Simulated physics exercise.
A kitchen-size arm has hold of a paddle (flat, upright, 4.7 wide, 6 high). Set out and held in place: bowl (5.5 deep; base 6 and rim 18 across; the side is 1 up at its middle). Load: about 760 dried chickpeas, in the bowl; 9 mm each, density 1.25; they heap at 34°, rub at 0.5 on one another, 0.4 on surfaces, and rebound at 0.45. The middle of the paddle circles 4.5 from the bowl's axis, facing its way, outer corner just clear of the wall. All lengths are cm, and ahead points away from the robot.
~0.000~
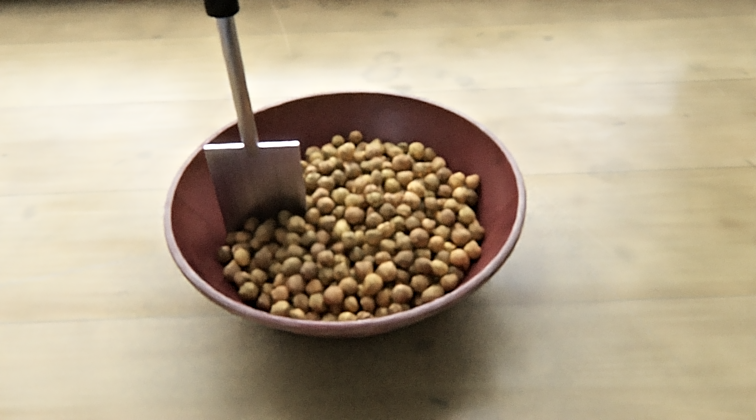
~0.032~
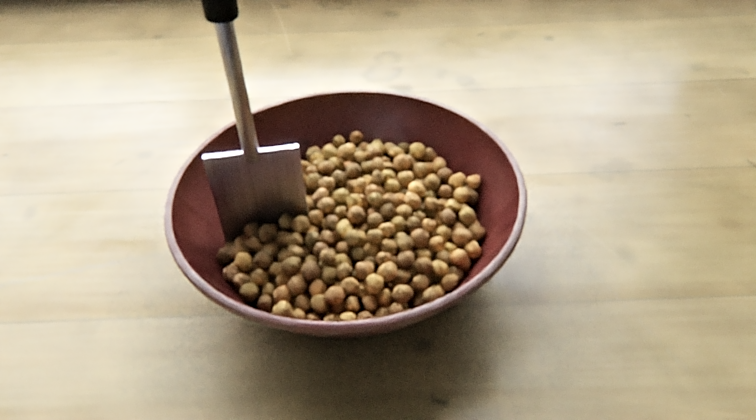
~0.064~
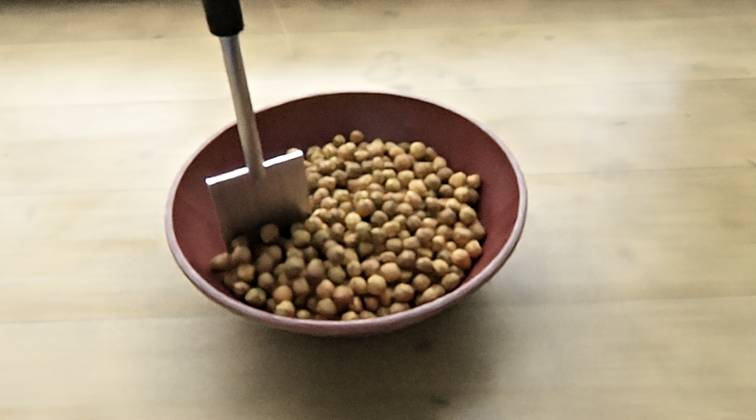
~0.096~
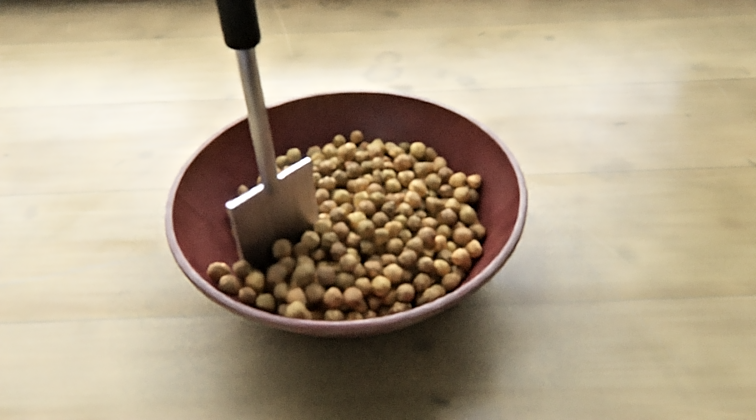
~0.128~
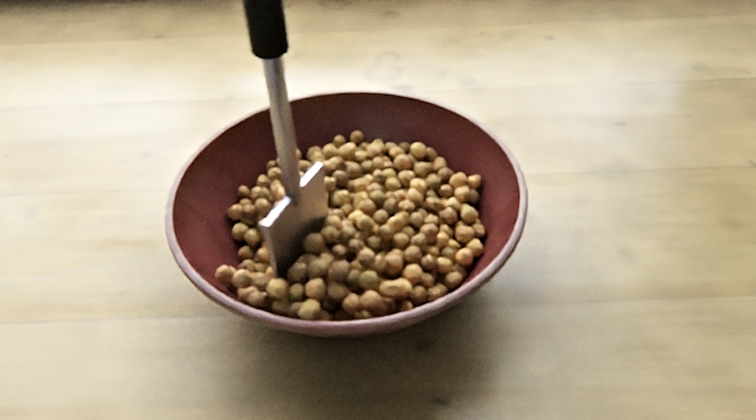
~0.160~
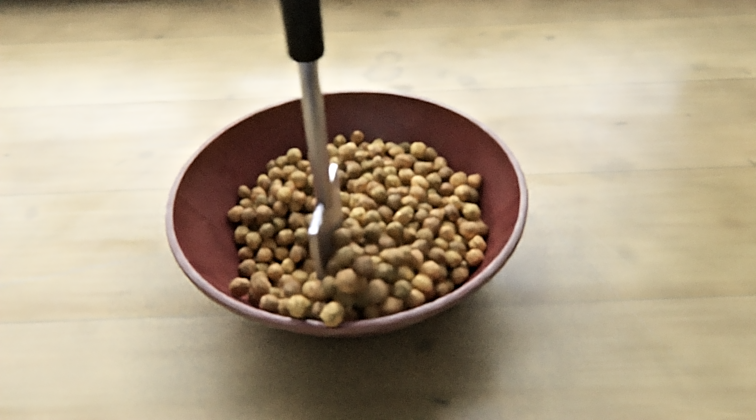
On a pale wooden surface, a flat metal paddle with a black handle swept through a reddish bowl of dried chickpeas, moving from the left toward the front middle and turning nearly edge-on while pushing some along.
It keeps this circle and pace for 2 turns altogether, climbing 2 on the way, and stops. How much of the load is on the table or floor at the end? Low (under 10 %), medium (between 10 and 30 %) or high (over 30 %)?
A medium share, between 10 and 30 %, ends on the table or floor.
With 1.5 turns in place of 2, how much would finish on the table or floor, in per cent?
In that case some 20 per cent.
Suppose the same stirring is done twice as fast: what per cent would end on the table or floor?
It would be near 40 per cent.
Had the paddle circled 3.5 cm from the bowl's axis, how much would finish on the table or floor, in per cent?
In that case some 15 per cent.
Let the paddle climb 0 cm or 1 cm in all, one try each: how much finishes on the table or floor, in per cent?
About 40 and 30 per cent.
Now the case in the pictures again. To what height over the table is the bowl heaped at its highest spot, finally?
Some 5.5 cm.
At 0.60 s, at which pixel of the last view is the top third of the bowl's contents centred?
Near (262, 202).
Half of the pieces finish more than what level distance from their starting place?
Some 5 cm.
After 0.60 s, 332° round, highest piece 8 above the table; 634 in the bowl, 108 on the table or floor, 22 in flight or on the tool.
After 1.03 s, 223° round, highest piece 6 above the table; 603 in the bowl, 159 on the table or floor, 2 in flight or on the tool.
After 1.45 s, 0° round, highest piece 5 above the table; 602 in the bowl, 162 on the table or floor.
After 2.15 s, 0° round, highest piece 5 above the table; 602 in the bowl, 162 on the table or floor.
In the end, 602 in the bowl, 162 on the table or floor. That is 21 % on the table or floor.
